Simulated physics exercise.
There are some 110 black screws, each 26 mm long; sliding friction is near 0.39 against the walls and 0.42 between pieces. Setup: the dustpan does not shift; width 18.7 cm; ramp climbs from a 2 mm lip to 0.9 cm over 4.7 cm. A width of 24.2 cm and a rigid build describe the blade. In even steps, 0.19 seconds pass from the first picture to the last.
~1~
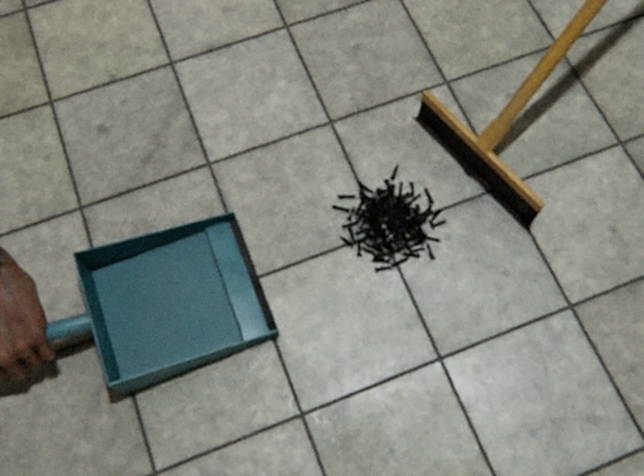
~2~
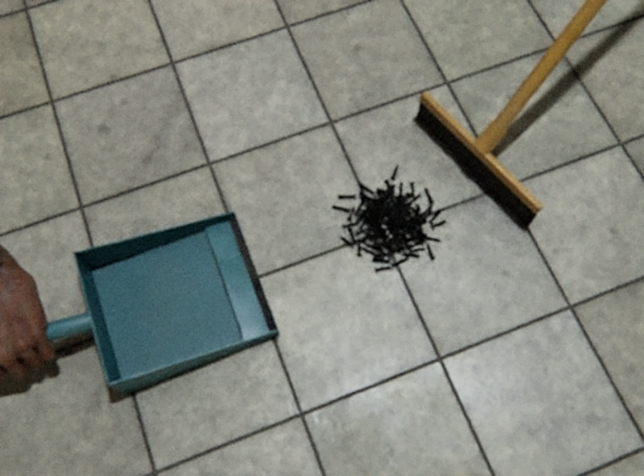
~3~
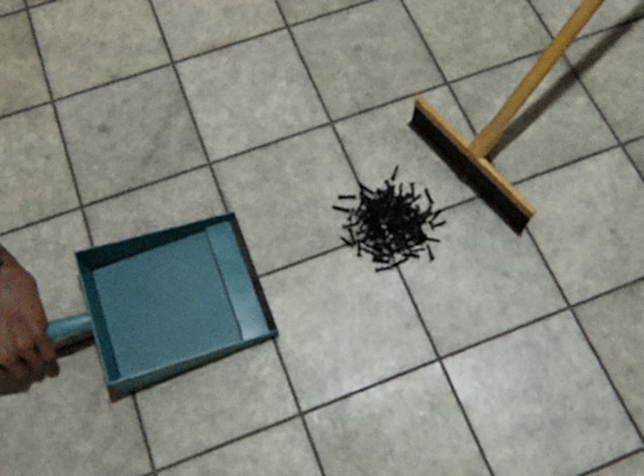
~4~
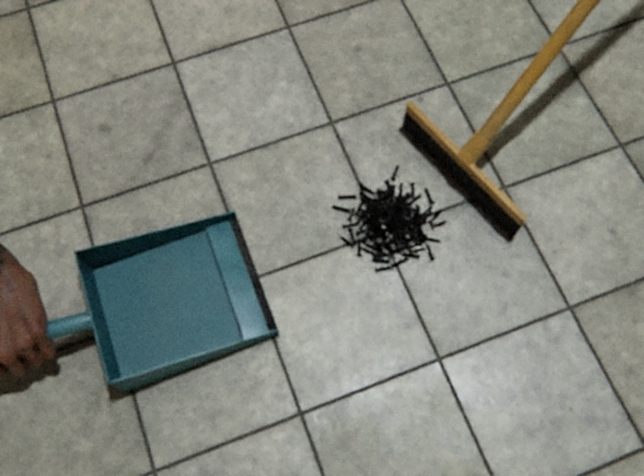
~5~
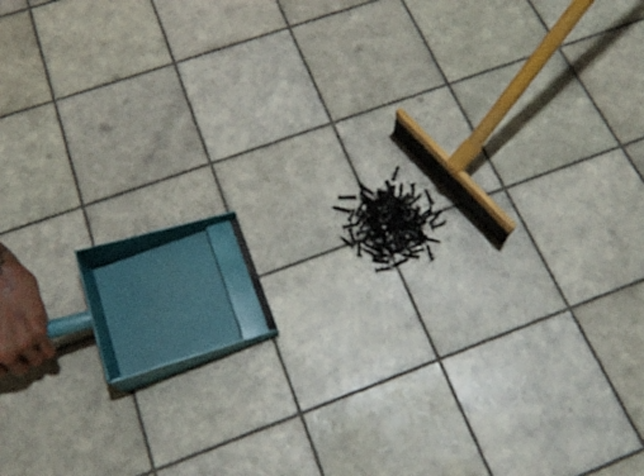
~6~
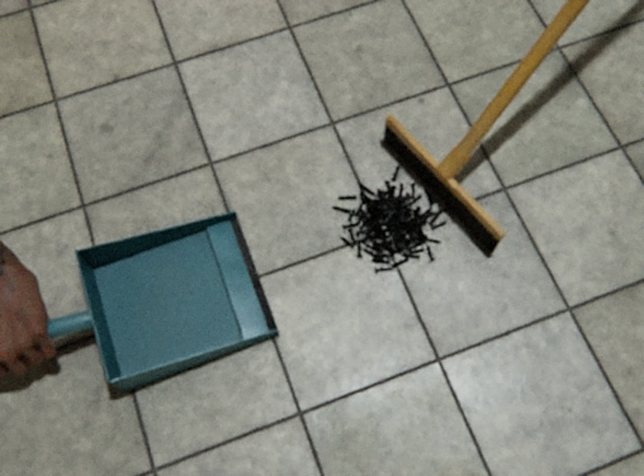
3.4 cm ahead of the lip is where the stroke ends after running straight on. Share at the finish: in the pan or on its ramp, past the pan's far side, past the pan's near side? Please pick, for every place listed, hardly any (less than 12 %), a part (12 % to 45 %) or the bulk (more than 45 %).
Pan: Hardly any, far side: Hardly any, near side: A part.
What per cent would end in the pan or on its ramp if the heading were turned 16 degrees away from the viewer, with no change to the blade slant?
Roughly 0 per cent would finish in the pan or on its ramp.
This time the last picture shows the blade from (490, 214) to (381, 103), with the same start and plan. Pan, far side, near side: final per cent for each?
Per cent by place - pan 0, far side 5, near side 0.
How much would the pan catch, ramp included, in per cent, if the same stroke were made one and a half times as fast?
In that case close to 15 per cent.
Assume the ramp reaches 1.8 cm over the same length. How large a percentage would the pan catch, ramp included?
That change would give about 0 per cent.
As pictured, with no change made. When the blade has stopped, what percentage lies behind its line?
Some 0 per cent.
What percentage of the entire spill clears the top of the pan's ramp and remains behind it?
Around 0 in a hundred.
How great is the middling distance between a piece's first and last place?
18 cm or thereabouts.
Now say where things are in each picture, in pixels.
In the first frame, blade from (539, 207) to (426, 97), moved 0.0 cm, 0 of the pieces shifted so far; middle of the pieces at (391, 224); pan at (170, 307).
In the second frame, blade from (537, 209) to (424, 98), moved 0.4 cm, 0 of the pieces shifted so far; middle of the pieces at (391, 224).
In the third frame, blade from (531, 214) to (418, 102), moved 1.5 cm, 0 of the pieces shifted so far; middle of the pieces at (391, 224).
In the fourth frame, blade from (521, 221) to (409, 108), moved 3.2 cm, 0 of the pieces shifted so far; middle of the pieces at (391, 224).
In the fifth frame, blade from (511, 228) to (399, 115), moved 5.1 cm, 0 of the pieces shifted so far; middle of the pieces at (391, 225).
In the sixth frame, blade from (500, 236) to (389, 121), moved 7.0 cm, 0 of the pieces shifted so far; middle of the pieces at (391, 225); pan at (170, 305).
Then, 0.23 s after the last picture, middle of the blade 18 cm from the lip; 0 % over the lip, far side 0 %, near side 0 %.
Then, 0.39 s after the last picture, middle of the blade 11 cm from the lip; 0 % over the lip, far side 0 %, near side 10 %.
Then, 0.67 s after the last picture, middle of the blade 7 cm from the lip; 5 % over the lip, far side 0 %, near side 20 %.
In the end, pan 5 %, far side 0 %, near side 20 %, in front of the lip or behind the blade 80 %.
